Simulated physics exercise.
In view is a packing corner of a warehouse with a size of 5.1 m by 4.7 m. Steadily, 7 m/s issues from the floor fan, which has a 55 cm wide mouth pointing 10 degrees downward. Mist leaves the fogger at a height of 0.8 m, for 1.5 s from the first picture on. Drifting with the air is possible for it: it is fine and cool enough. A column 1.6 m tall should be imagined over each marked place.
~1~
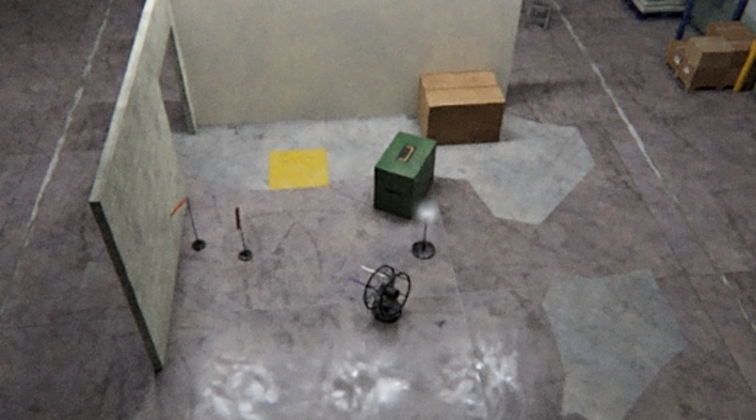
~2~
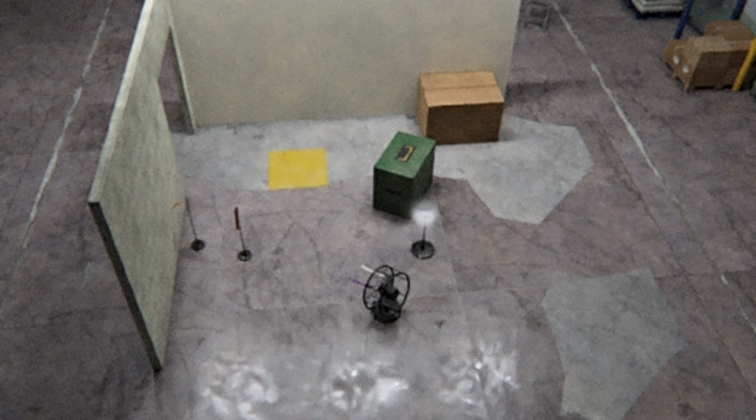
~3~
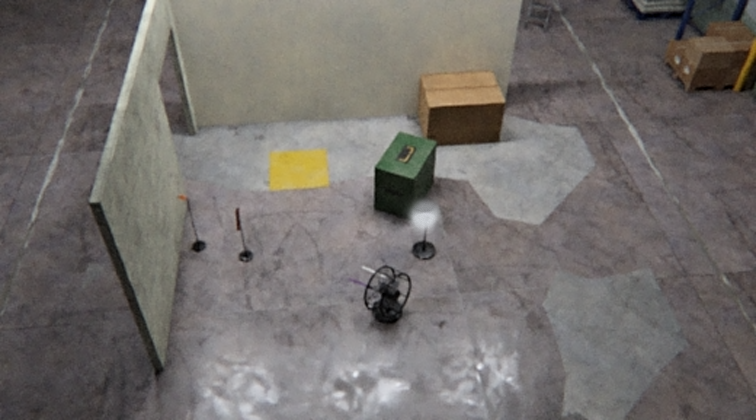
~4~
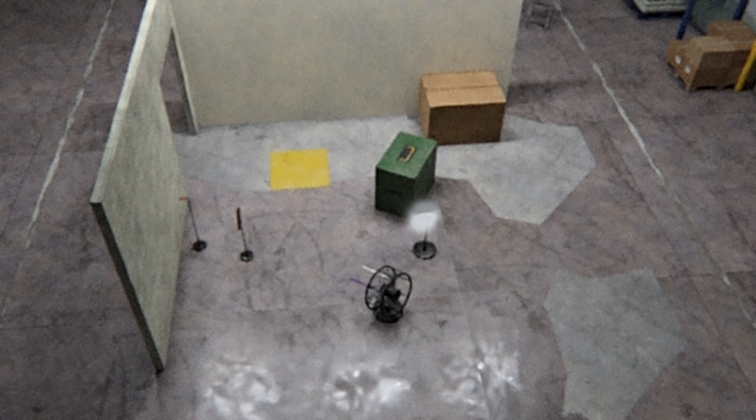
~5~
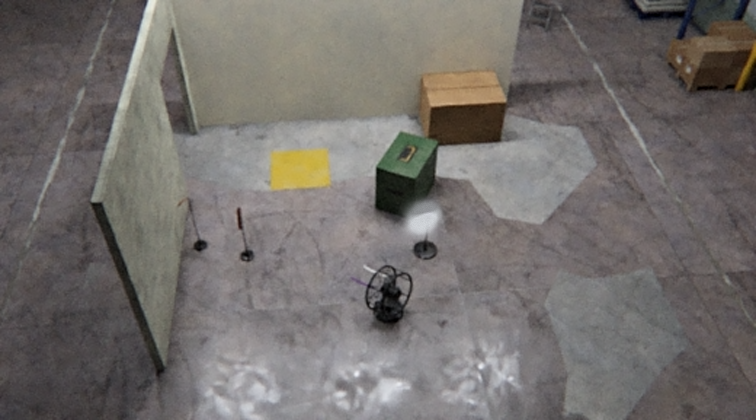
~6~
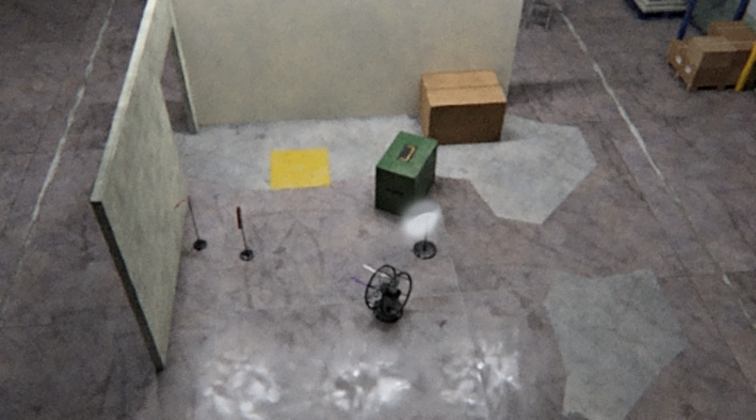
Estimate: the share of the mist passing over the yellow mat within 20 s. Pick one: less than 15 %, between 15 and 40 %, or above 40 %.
More than 40 %.
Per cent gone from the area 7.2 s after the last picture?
Around 40 percent at that point.
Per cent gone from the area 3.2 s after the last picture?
Some 3 in a hundred.
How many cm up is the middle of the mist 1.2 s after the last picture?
Roughly 50 cm up.
Then, 1.2 s after the last picture, 0 % has passed over the yellow mat; 0 % has left the area, and the middle of the rest is near (405, 234).
Then, 3.2 s after the last picture, 22 % has passed over the yellow mat; 3 % has left the area, and the middle of the rest is near (336, 200).
Then, 7.2 s after the last picture, 45 % has passed over the yellow mat; 41 % has left the area, and the middle of the rest is near (349, 82).
Then, 19.2 s after the last picture, 53 % has passed over the yellow mat; 84 % has left the area, and the middle of the rest is near (388, 50).
